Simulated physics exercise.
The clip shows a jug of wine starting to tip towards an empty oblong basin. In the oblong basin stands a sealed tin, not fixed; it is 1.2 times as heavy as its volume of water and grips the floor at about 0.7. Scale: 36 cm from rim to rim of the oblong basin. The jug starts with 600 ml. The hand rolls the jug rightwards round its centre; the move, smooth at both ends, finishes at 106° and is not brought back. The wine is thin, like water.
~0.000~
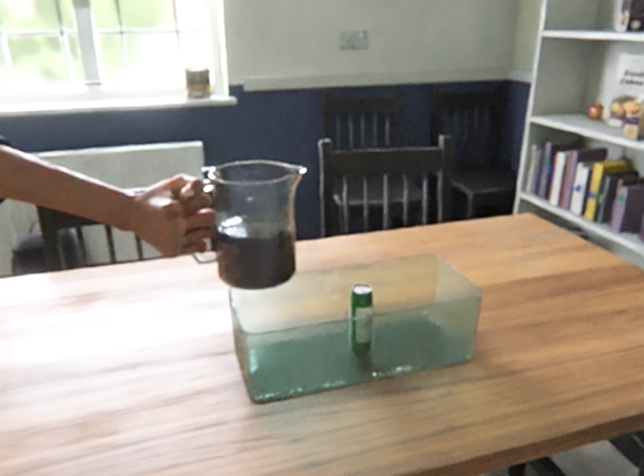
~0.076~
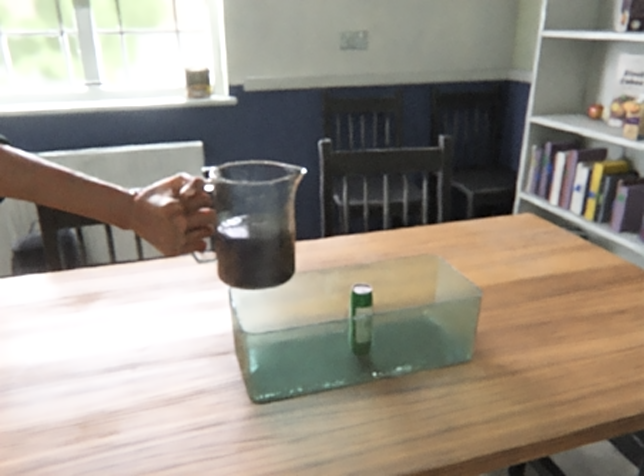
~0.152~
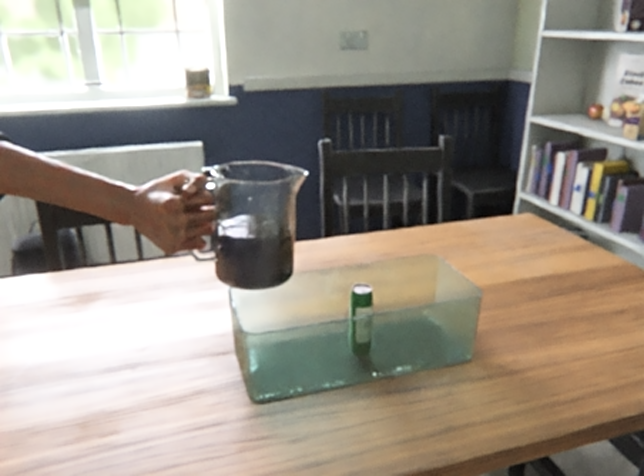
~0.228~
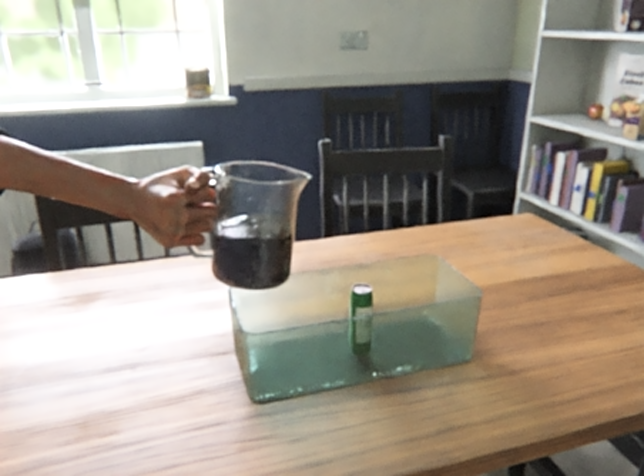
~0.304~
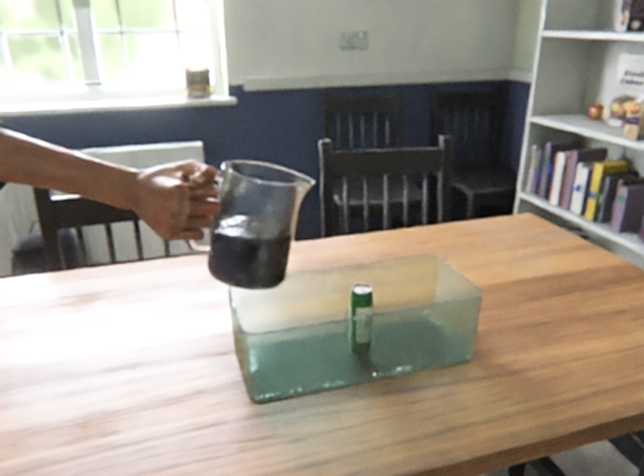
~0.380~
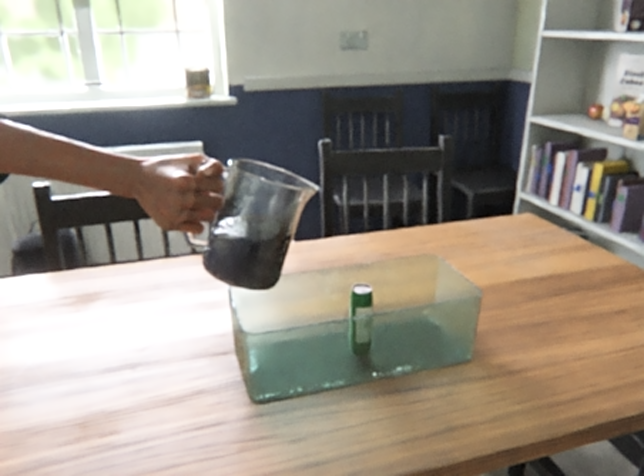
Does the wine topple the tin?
It topples.
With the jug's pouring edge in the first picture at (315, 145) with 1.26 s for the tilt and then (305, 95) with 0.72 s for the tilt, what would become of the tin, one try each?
First it goes over; then it remains upright.
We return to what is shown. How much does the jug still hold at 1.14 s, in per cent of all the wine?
Some 46 per cent.
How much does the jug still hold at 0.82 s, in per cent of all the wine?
Some 98 per cent.
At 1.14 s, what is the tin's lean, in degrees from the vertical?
It is at some 5°.
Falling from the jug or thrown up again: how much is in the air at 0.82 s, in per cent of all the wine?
About 2 per cent.
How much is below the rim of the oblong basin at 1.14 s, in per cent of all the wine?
Some 38 per cent.
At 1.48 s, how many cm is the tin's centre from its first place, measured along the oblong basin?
Some 8 cm.
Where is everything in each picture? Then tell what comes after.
Tilt 0°; pouring edge (305, 169); surface from (217, 230) to (291, 221); the oblong basin's rim runs from (235, 309) to (459, 274); the tin's top is at (362, 291), in the first picture.
Tilt 1°; pouring edge (306, 169); surface from (217, 230) to (291, 221), in the second picture.
Tilt 3°; pouring edge (308, 172); surface from (216, 231) to (291, 221), in the third picture.
Tilt 7°; pouring edge (311, 175); surface from (215, 230) to (291, 222), in the fourth picture.
Tilt 13°; pouring edge (315, 180); surface from (213, 231) to (290, 221), in the fifth picture.
Tilt 19°; pouring edge (319, 187); surface from (212, 231) to (291, 222), in the sixth picture.
After 0.82 s the tilt is 71° and 98 per cent is still to pour; the tin stands where it began.
After 1.14 s the tilt is 100° and 46 per cent is still to pour; the tin stands where it began.
After 1.48 s the tilt is 106° and 6 per cent is still to pour; the tin lies on its side.
After 1.85 s the tilt is 106° and 0 per cent is still to pour; the tin lies on its side.
In the end the tin lies on its side.
